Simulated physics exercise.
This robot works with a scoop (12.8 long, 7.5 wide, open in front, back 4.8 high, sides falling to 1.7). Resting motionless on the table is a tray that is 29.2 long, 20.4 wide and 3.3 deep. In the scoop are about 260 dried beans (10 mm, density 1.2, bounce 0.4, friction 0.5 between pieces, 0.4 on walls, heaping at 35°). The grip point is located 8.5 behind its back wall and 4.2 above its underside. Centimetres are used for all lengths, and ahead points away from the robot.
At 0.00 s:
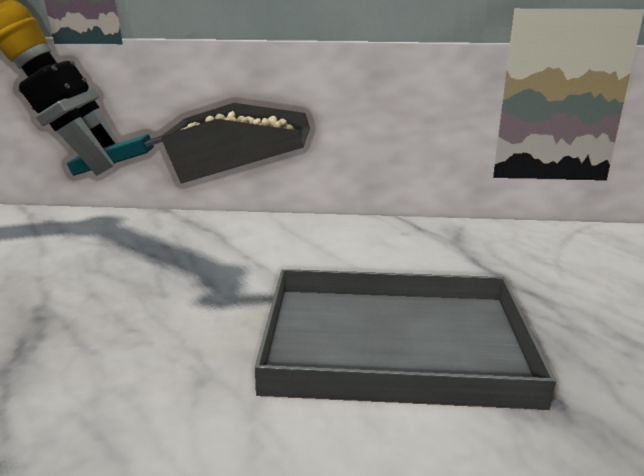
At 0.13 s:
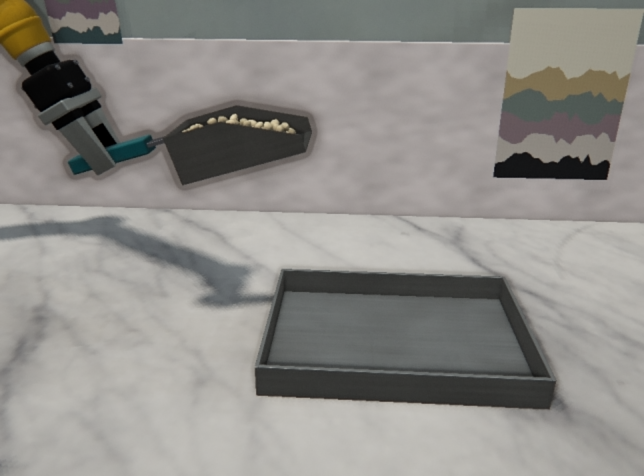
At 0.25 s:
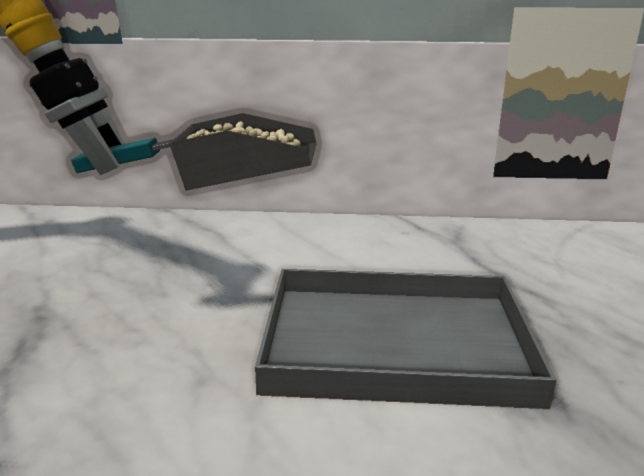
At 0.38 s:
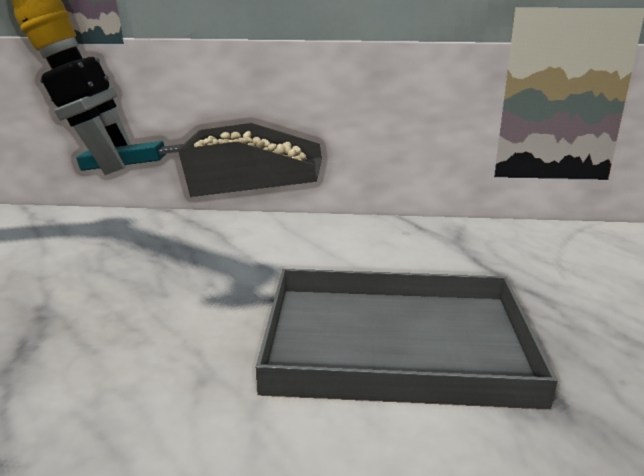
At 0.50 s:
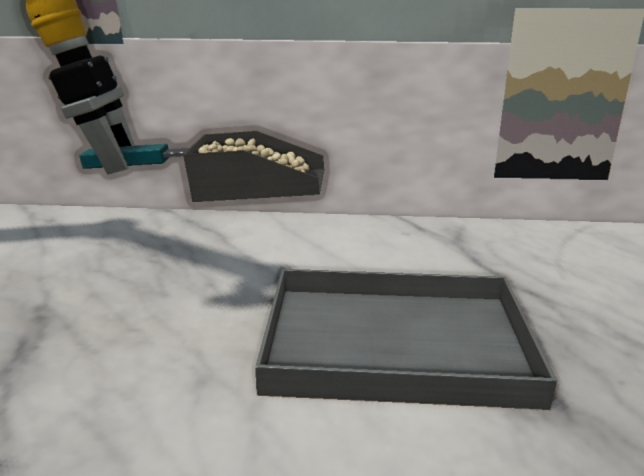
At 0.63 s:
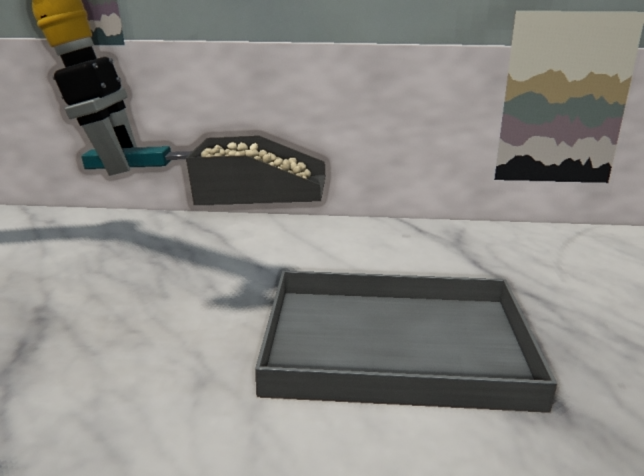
A robot arm held a dark scoop of pale dried beans above a marble table, lowering it slightly and gradually levelling its backward tilt, while an empty gray tray sat still below to the right.
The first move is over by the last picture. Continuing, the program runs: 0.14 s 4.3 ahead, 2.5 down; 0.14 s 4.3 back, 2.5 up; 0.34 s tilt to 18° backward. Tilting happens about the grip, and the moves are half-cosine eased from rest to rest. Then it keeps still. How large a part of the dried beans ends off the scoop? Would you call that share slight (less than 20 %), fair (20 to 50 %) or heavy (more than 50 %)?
I would call it slight, less than 20 %.
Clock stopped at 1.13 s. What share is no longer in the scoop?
Share out so far: Near 10 %.
After 0.88 s, tilted 4° backward, highest piece 23 above the table; 242 on the scoop, 15 in flight or on a rim.
After 1.13 s, tilted 14° backward, highest piece 25 above the table; 237 on the scoop, 20 in the tray.
After 1.45 s, tilted 18° backward, highest piece 26 above the table; 237 on the scoop, 20 in the tray.
After 2.50 s, tilted 18° backward, highest piece 26 above the table; 237 on the scoop, 20 in the tray.
In the end, 237 on the scoop, 20 in the tray. That is 8 % off the scoop.
